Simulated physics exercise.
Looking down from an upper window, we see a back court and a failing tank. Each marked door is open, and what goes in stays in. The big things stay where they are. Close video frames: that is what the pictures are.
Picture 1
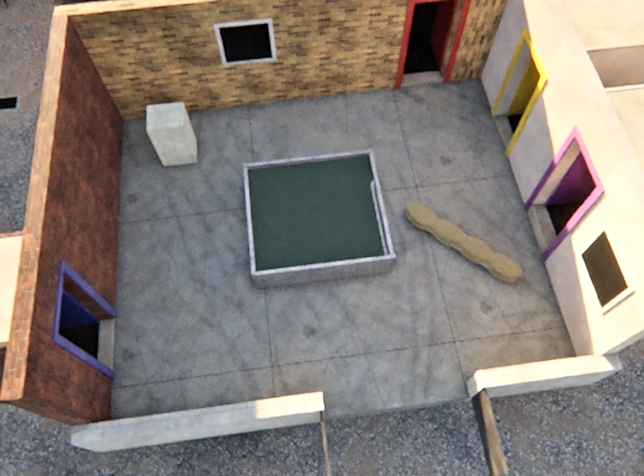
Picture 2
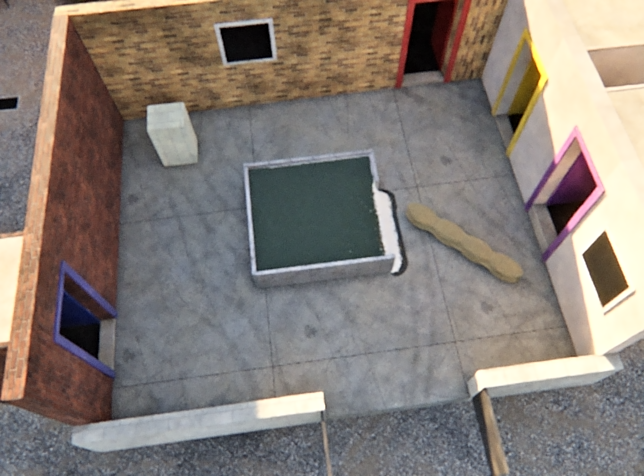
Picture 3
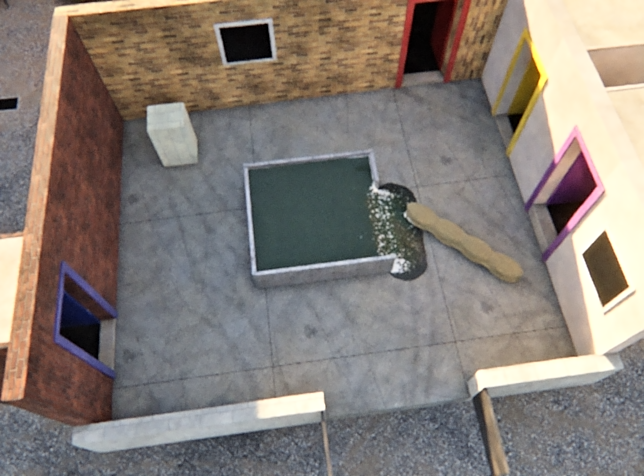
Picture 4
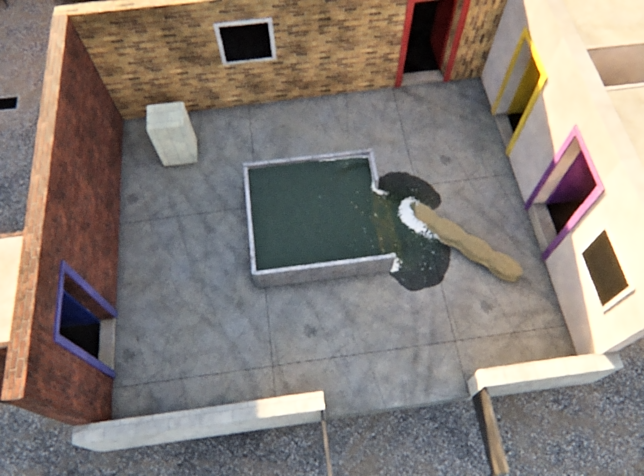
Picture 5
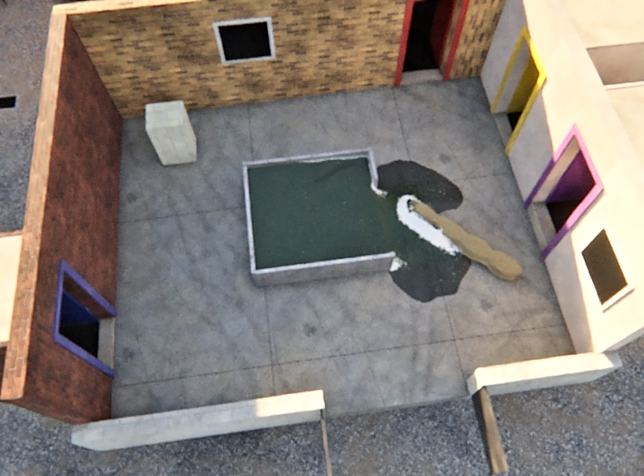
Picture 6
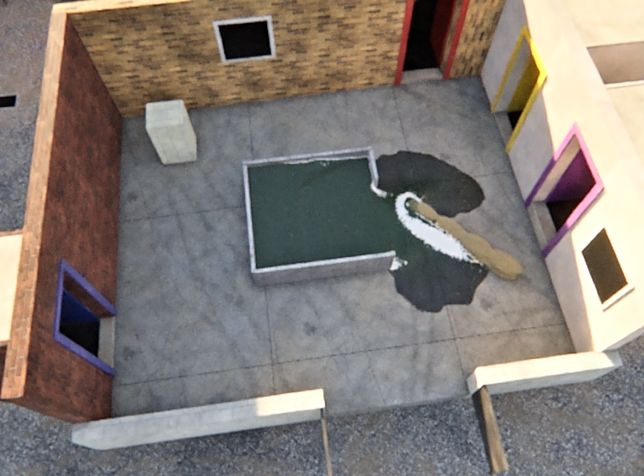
Dark water bursts from the tank's right side and spreads around a long tan barrier.
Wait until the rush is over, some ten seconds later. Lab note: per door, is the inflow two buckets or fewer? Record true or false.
Yellow door false; purple door true; red door true; blue door true.
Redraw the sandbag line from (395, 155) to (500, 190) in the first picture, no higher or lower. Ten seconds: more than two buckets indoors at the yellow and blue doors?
In ten seconds the yellow door doesn't reach it and the blue door crosses the line.
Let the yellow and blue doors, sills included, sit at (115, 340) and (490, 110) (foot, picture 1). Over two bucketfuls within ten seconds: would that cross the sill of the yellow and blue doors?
Short version: The yellow door stays within the limit and the blue door tops the limit.
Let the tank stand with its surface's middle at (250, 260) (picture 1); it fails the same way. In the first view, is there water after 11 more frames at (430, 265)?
That spot is reached by the flood.
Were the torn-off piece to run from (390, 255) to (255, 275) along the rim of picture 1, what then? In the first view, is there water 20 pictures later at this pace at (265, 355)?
At that place: Flooded.
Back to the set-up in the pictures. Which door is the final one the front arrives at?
I say the door marked blue.
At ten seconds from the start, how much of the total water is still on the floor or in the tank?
Close to 80 %.
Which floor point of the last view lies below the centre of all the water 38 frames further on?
Centre of mass: Roughly (400, 227).
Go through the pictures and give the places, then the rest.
The water tank at (316, 211) is whole and still, in the first picture.
The front is at (384, 193), out from the gap at (381, 227), in the second picture.
Water pours out at (381, 228) and has run to (418, 270), in the third picture.
Water pours out at (381, 227) and has run to (434, 277), in the fourth picture.
The front is at (456, 193), out from the gap at (380, 227), in the fifth picture.
The front is at (474, 187), out from the gap at (381, 226), in the sixth picture.
A moment on, water covers 15 % of the floor; the yellow door not reached, the purple door not reached, the red door not reached, the blue door not reached.
Next, water covers 30 % of the floor; the yellow door under two buckets in, the purple door wet at the sill, nothing in, the red door not reached, the blue door not reached.
Then, water covers 35 % of the floor; the yellow door over two buckets in, the purple door wet at the sill, nothing in, the red door wet at the sill, nothing in, the blue door not reached.
Later, water covers 50 % of the floor; the yellow door over two buckets in, the purple door wet at the sill, nothing in, the red door wet at the sill, nothing in, the blue door not reached.
In the end, water covers 80 % of the floor; the yellow door over two buckets in, the purple door wet at the sill, nothing in, the red door wet at the sill, nothing in, the blue door wet at the sill, nothing in.
